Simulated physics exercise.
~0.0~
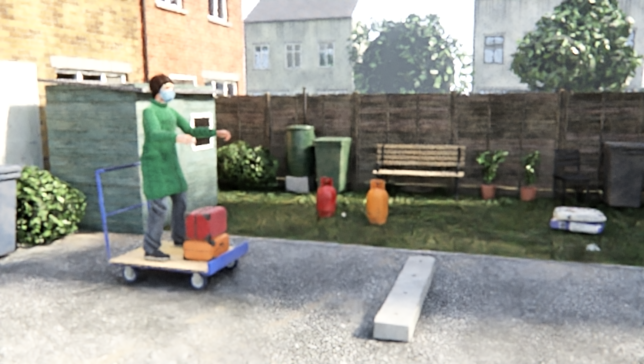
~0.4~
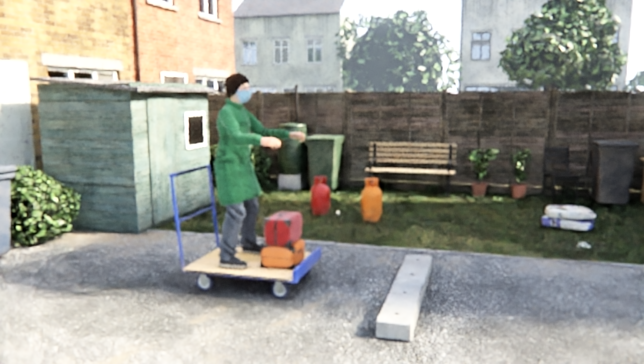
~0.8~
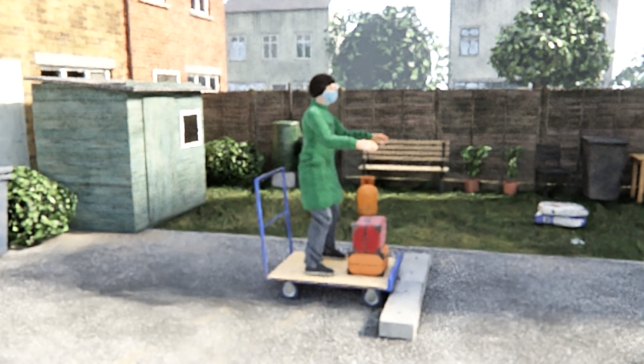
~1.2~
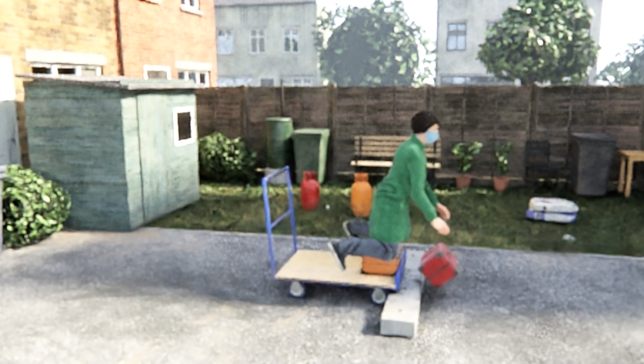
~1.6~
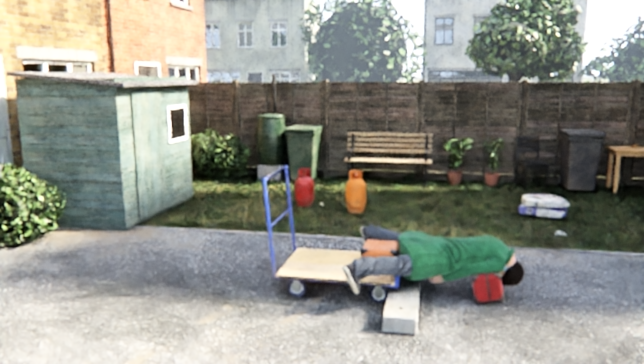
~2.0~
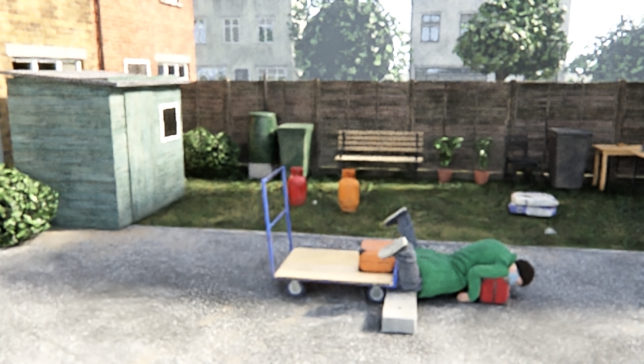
In a paved yard beside a grassy strip, a masked person in a green coat rode a trolley rightward until it stopped against a low step, then pitched forward, ending face down over the front with the red suitcase, while the orange one stayed aboard.
